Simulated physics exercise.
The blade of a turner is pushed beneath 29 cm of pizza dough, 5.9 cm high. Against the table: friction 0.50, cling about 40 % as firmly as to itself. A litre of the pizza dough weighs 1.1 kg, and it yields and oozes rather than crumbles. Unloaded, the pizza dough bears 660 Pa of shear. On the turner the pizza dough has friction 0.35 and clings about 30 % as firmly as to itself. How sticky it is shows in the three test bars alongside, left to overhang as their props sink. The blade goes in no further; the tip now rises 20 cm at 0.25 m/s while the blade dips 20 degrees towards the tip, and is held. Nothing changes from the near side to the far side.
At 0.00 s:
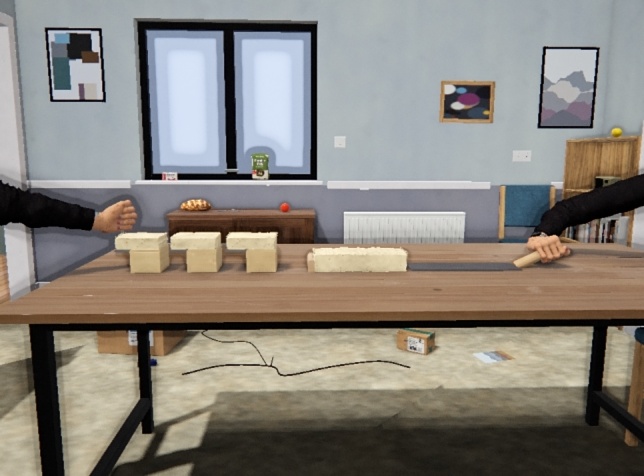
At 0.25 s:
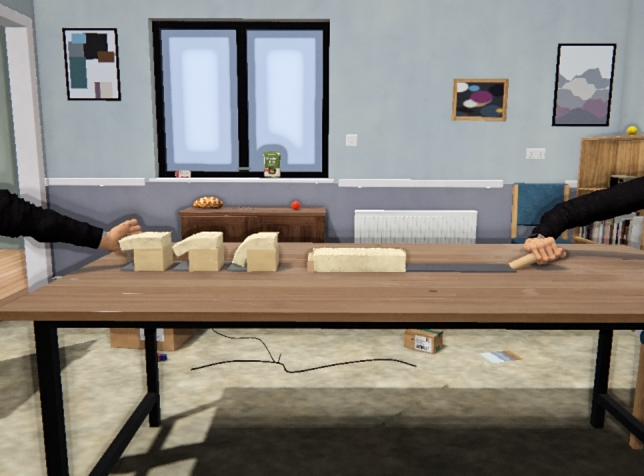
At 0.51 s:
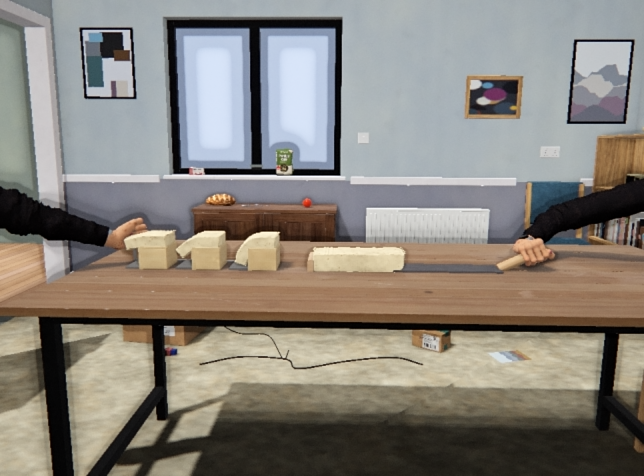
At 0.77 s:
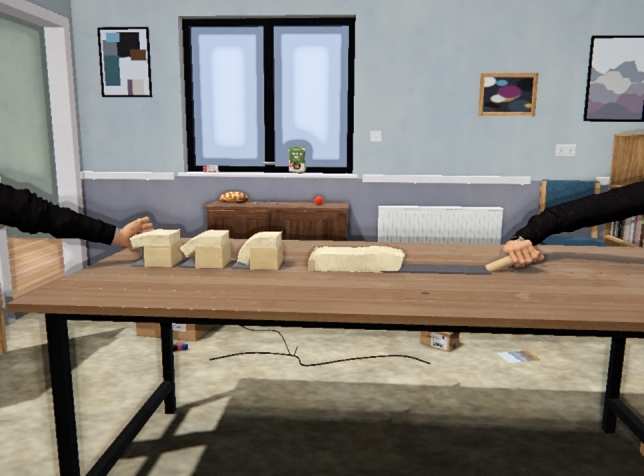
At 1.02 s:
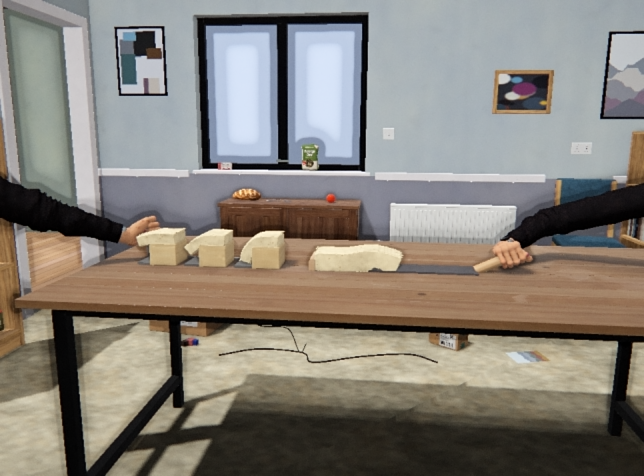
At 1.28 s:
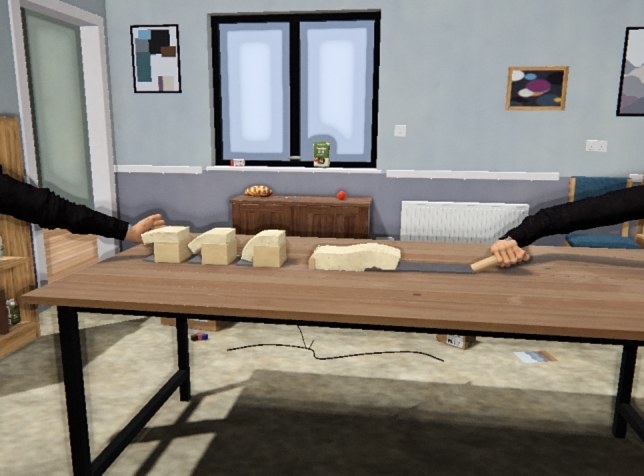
At first, three pale dough blocks sit in a row beside a long, low slab of dough on a wooden table, and their overhanging tops droop unevenly. Then the right hand pushes a flat blade leftward beneath the slab, which bulges and deforms, as the view drifts, before the blade's movement slows.
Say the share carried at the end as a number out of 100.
About 40 %.
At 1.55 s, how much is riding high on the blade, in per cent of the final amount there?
Some 10 per cent.
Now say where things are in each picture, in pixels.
Handle end of the blade at (522, 270), not yet moved; highest point of the pizza dough at (354, 254); the tips have sunk 0, 0, 0 (left to right), in the first frame.
Handle end of the blade at (517, 272), moved 1.6 cm; highest point of the pizza dough at (353, 254); the tips have sunk 1.1 cm, 2.8 cm, 6.2 cm (left to right), in the second frame.
Handle end of the blade at (504, 273), moved 5.6 cm; highest point of the pizza dough at (395, 254); the tips have sunk 1.2 cm, 3.6 cm, 6.4 cm (left to right), in the third frame.
Handle end of the blade at (491, 274), moved 9.5 cm; highest point of the pizza dough at (378, 253); the tips have sunk 1.3 cm, 3.6 cm, 6.4 cm (left to right), in the fourth frame.
Handle end of the blade at (479, 275), moved 13 cm; highest point of the pizza dough at (370, 251); the tips have sunk 1.3 cm, 3.6 cm, 6.4 cm (left to right), in the fifth frame.
Handle end of the blade at (475, 274), moved 14 cm; highest point of the pizza dough at (368, 250); the tips have sunk 1.3 cm, 3.6 cm, 6.4 cm (left to right), in the sixth frame.
By 1.55 s, the tip is 7.2 cm up.
By 1.88 s, the tip is 15 cm up.
By 2.21 s, the tip is 20 cm up and 40 % is riding high on the blade.
By 2.54 s, the tip is 20 cm up and 40 % is riding high on the blade.
By 2.64 s, at the end, the tip is 20 cm up and 40 % is riding high on the blade.
